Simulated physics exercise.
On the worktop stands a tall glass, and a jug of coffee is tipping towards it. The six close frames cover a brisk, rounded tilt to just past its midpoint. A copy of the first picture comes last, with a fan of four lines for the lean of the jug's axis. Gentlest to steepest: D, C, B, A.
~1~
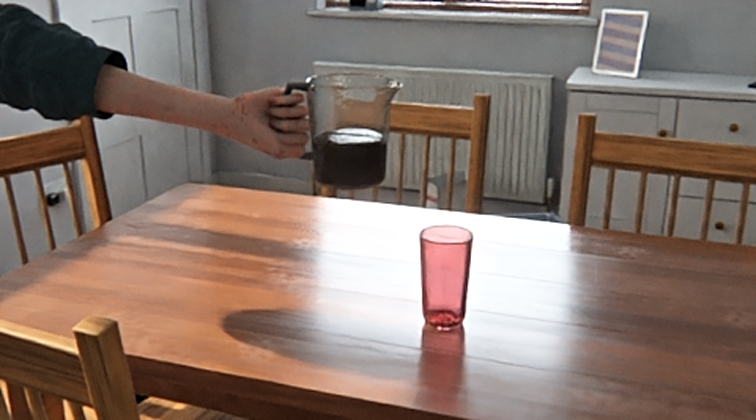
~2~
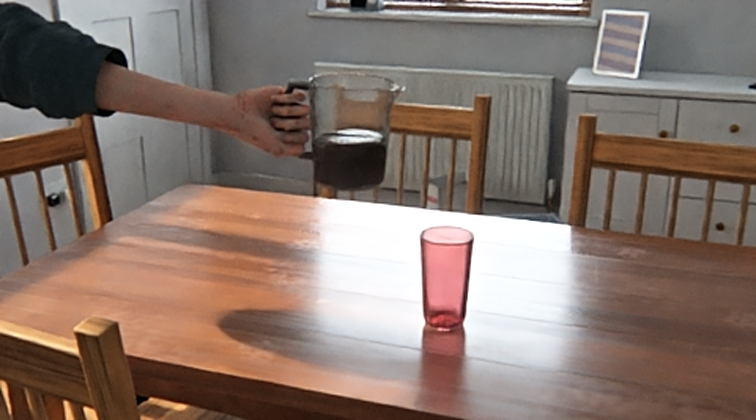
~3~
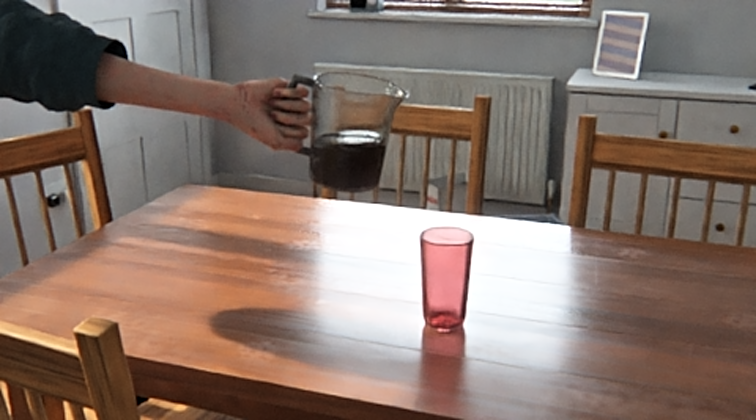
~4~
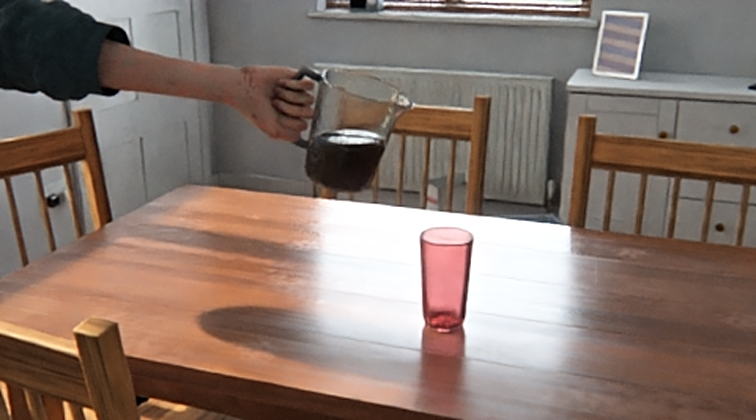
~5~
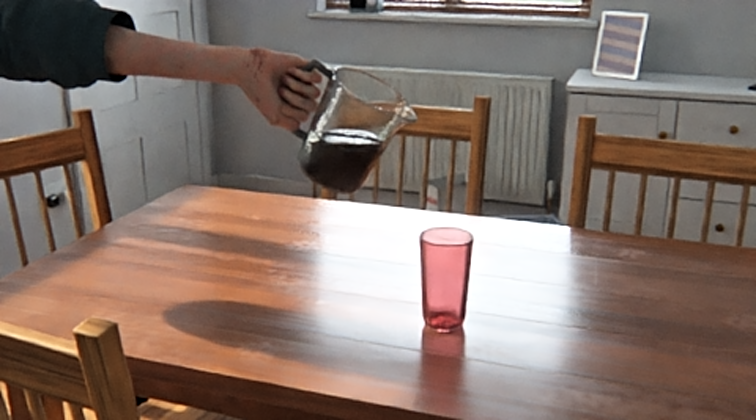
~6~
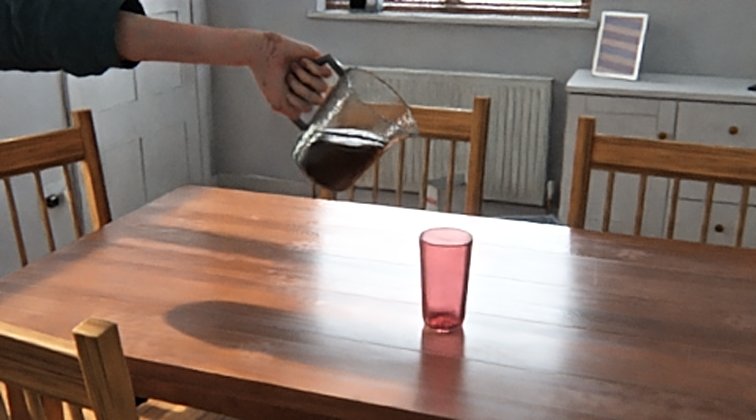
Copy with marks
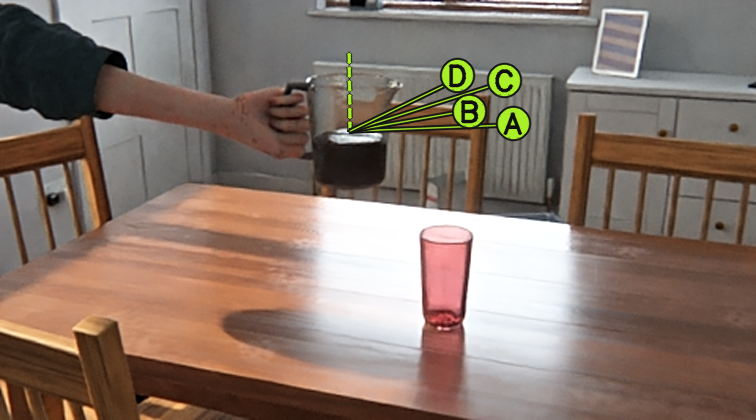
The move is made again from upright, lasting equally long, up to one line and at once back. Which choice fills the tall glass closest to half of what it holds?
I would pick mark B.
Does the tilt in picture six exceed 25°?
Yes, it does.
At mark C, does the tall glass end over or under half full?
Under half.
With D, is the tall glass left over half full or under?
Under.
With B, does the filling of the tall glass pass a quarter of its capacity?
Yes.
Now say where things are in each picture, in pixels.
In the first picture, upright, lip at (400, 86); rim of the tall glass round (446, 234); nothing has left yet.
In the second picture, tipped about 2°, lip at (402, 89); nothing has left yet.
In the third picture, tipped about 8°, lip at (406, 96); nothing has left yet.
In the fourth picture, tipped about 17°, lip at (411, 107); nothing has left yet.
In the fifth picture, tipped about 28°, lip at (415, 120); nothing has left yet.
In the sixth picture, tipped about 40°, lip at (417, 135); nothing has left yet.
In lime, A at (496, 125); B at (452, 113); C at (488, 86); D at (443, 86).
If A is chosen, the tall glass ends with about 74 % of what it can hold.
If B is chosen, the tall glass ends with about 54 % of what it can hold.
If C is chosen, the tall glass ends with about 34 % of what it can hold.
If D is chosen, the tall glass ends with about 15 % of what it can hold.
